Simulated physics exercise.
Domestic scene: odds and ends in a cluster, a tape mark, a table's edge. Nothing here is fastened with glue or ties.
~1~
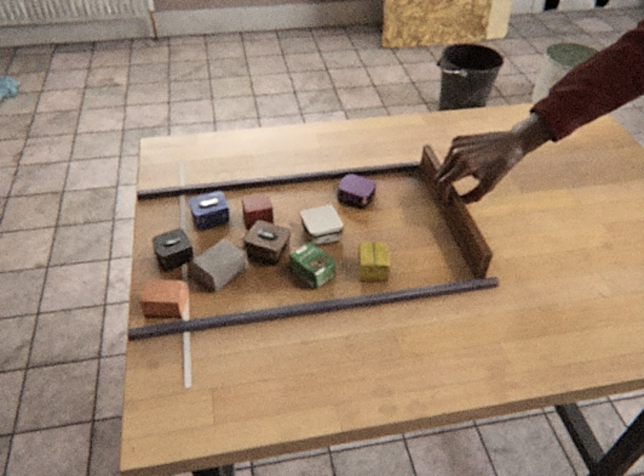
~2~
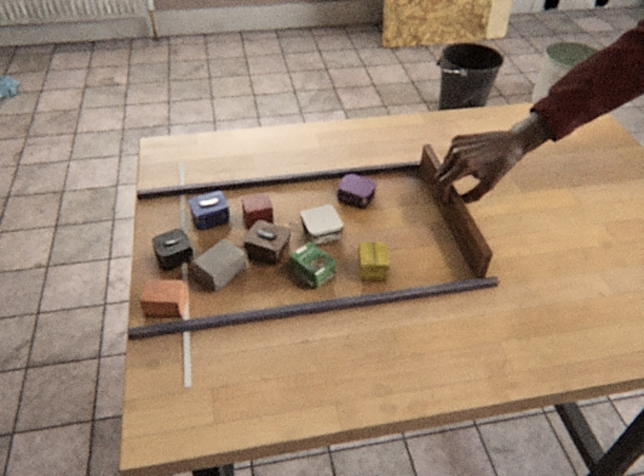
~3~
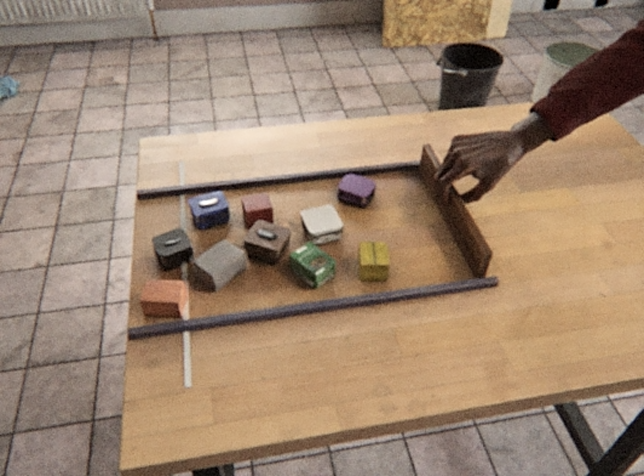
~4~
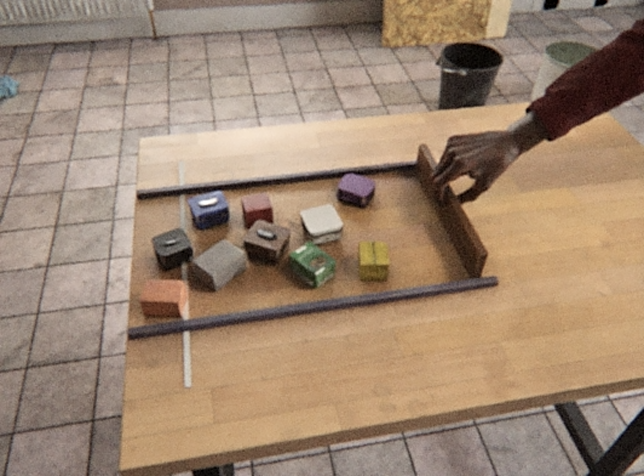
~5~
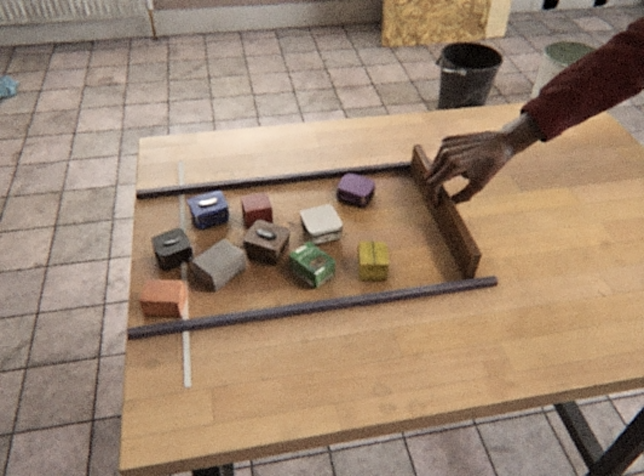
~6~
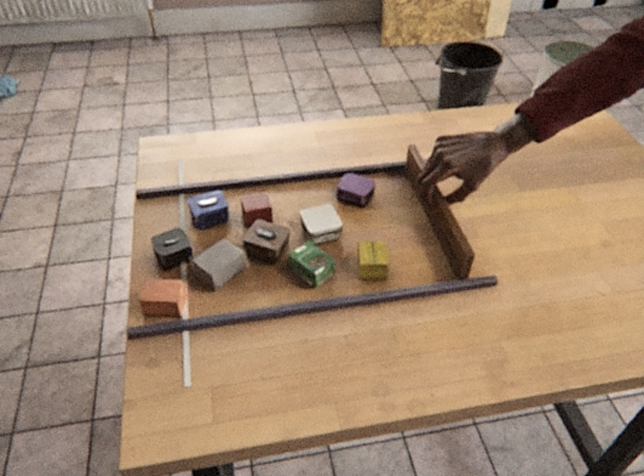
A dark wooden board, held by a hand reaching in from the right, slid slightly left between two rails on a wooden table, while the small colourful boxes between the rails stayed still.
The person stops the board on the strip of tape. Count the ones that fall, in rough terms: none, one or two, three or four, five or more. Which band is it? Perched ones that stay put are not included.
The band is three or four.
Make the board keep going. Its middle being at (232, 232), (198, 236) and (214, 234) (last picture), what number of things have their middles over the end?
Taking the three positions in turn, the counts come to 0, 2 and 1.
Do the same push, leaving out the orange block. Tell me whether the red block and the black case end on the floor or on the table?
Well, the red block is still there while the black case goes off the edge.
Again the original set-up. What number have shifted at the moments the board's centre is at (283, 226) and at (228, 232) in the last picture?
At first I count 8, and then 10.
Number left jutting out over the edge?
That would be 4.
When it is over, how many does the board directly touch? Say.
Number: 3.
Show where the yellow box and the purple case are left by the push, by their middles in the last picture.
Yellow box at (169, 287), purple case at (168, 201).
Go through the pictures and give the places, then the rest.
In the first frame, orange block (164, 299); black case (173, 250); blue case (210, 211); board (451, 207); tape (184, 253).
In the second frame, black case (173, 249); yellow box (373, 262).
In the third frame, blue case (210, 211); red block (258, 211).
In the fourth frame, orange block (164, 298); purple case (356, 191).
In the fifth frame, black case (173, 249); white case (321, 225).
In the sixth frame, orange block (164, 298); black case (172, 249); blue case (209, 210); board (435, 207); tape (183, 252).
A little later, none off yet; orange block at rest near (164, 298); black case at rest near (172, 249); blue case at rest near (209, 210).
Next, none off yet; orange block at rest near (164, 298); black case moving near (163, 251); blue case shifted about its own width near (184, 207).
When it is over, the number that fall off is three or four; down, brown case, black case and orange block.
